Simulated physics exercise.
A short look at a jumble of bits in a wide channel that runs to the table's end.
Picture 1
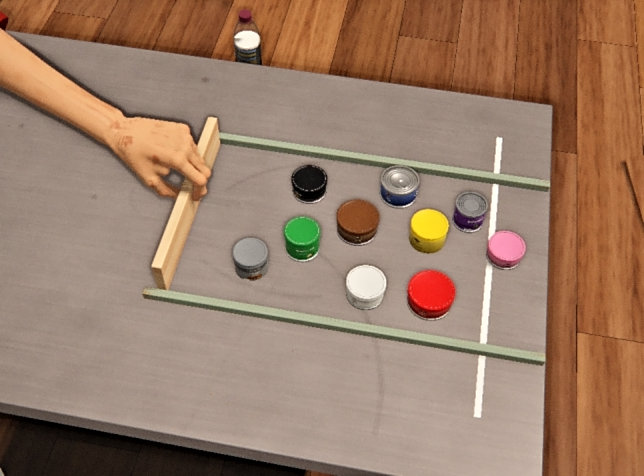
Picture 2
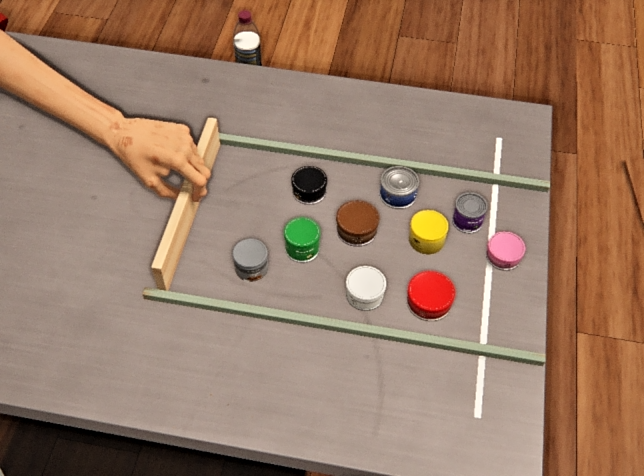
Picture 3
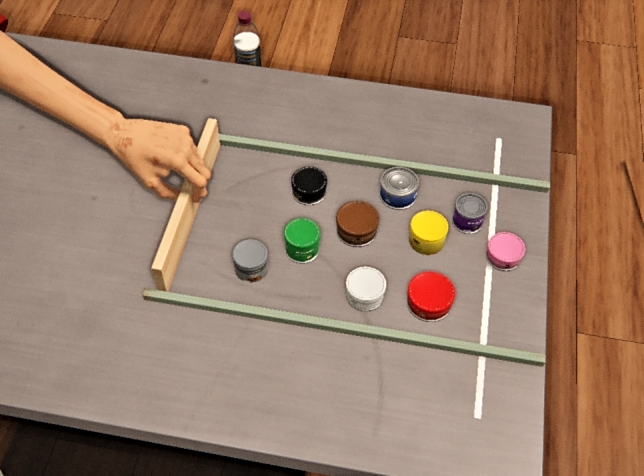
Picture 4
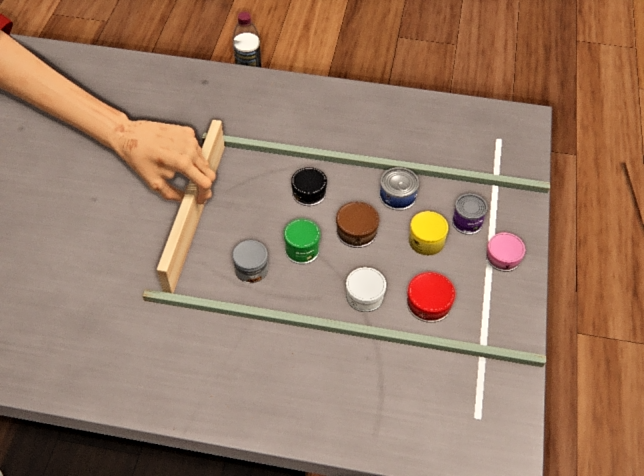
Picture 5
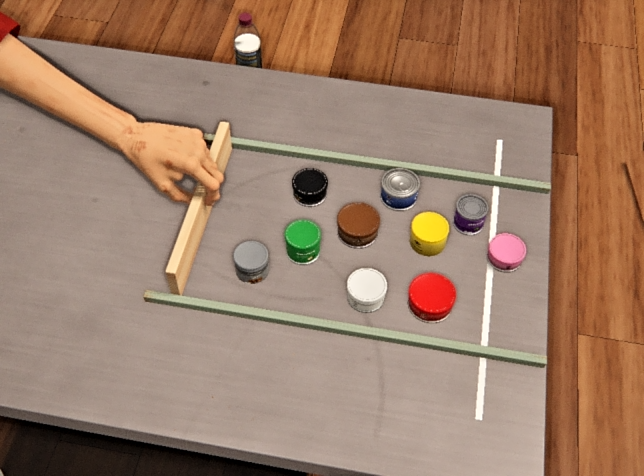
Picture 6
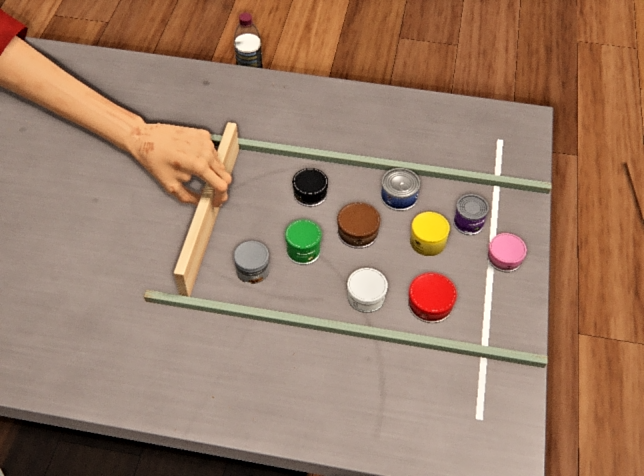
On a grey table, a hand held a wooden board behind a group of colourful pots between two green strips, then slid it slightly to the right while the pots stayed practically still.
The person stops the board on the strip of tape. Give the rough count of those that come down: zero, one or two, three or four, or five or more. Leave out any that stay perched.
Outcome: The number that fall off is one or two.
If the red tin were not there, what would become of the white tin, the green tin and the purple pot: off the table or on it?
The white tin survives, the green tin is kept, the purple pot stays on.
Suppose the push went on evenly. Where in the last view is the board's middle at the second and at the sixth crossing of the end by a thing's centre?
First at (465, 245), next at (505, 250).
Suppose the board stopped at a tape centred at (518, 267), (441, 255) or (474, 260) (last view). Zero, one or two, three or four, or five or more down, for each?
The falls would be at least five; not one; 1 or 2.
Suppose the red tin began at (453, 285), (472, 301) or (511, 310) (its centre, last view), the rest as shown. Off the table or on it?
The red tin survives; survives; comes down.
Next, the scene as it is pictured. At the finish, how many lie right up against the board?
In contact: 4.
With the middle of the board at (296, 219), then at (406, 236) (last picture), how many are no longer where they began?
By then 3, and 8.
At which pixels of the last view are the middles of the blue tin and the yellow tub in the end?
The blue tin at (541, 200), the yellow tub at (554, 262).
Soon after, none off yet; pink tin at rest near (506, 253); purple pot at rest near (471, 215); red tin at rest near (432, 298).
Then, none off yet; pink tin at rest near (506, 253); purple pot at rest near (471, 215); red tin moved a little near (451, 303).
Further on, none off yet; pink tin moved about its own width near (536, 260); purple pot moved about its own width near (492, 222); red tin moved well along near (520, 322).
By the end, the number that fall off is one or two; fallen, red tin and pink tin.
